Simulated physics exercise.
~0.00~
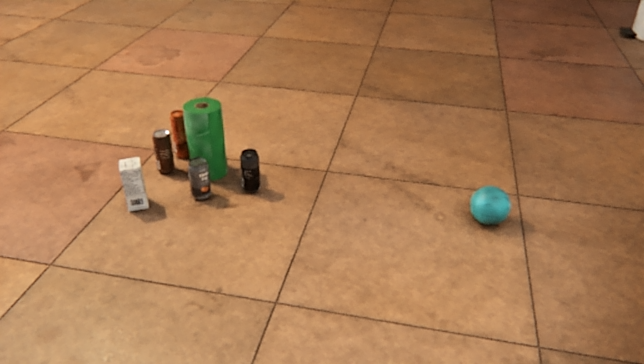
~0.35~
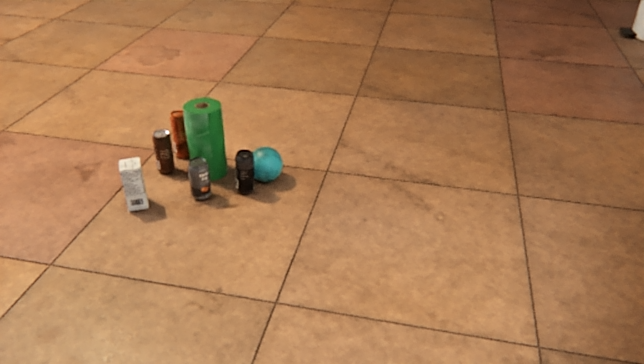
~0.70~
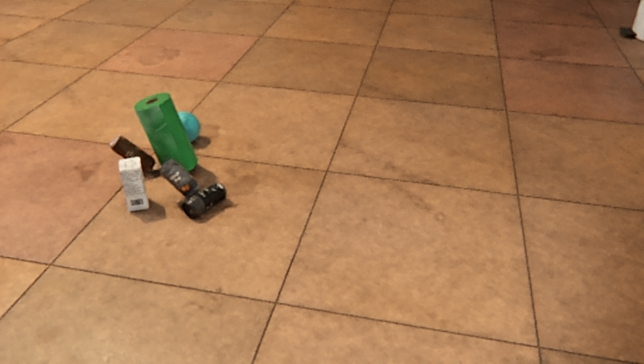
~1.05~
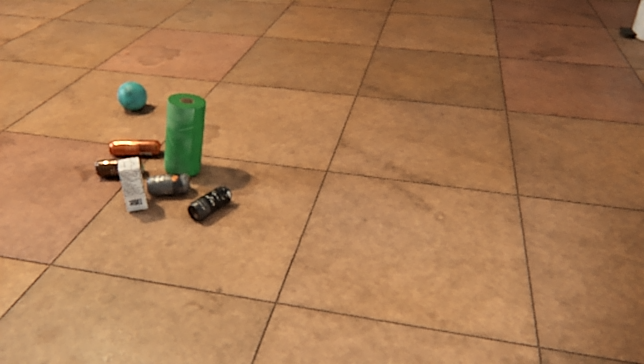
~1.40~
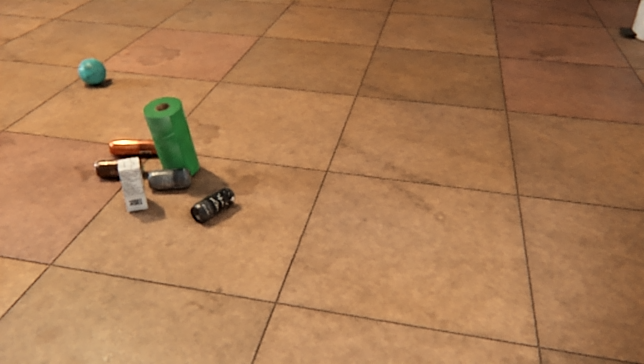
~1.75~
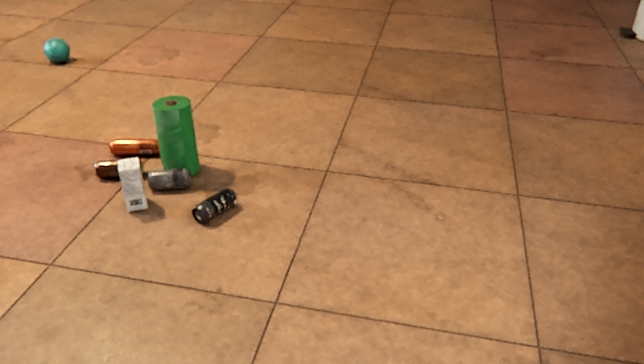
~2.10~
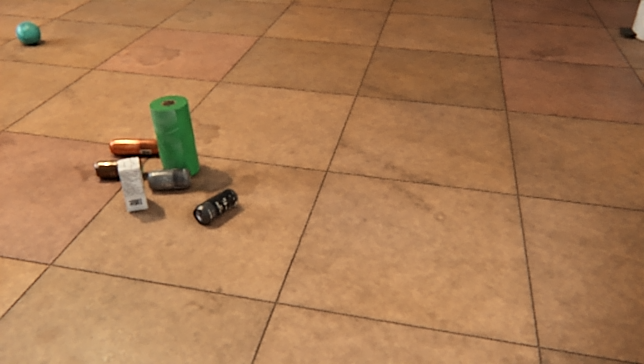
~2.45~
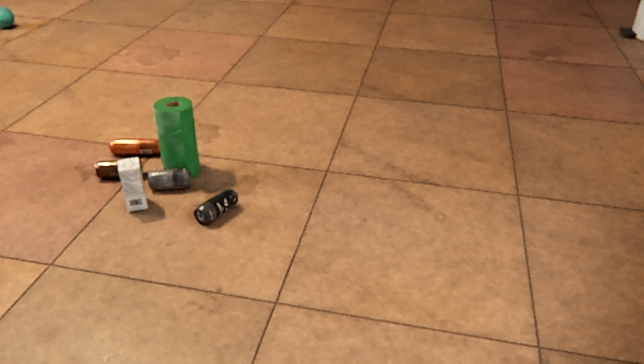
To begin with, a turquoise ball sits to the right on a tiled floor, while a green roll, a white carton and four cans stand grouped on the left. The ball rolls left into the group, reaching the black can. The black can topples, the other cans tip too, and the green roll leans left as the ball passes behind it. The ball rolls on toward the upper left while the roll rocks and settles upright. Finally, the ball is at the top left edge, all four cans lie on their sides, and the roll and carton remain standing.
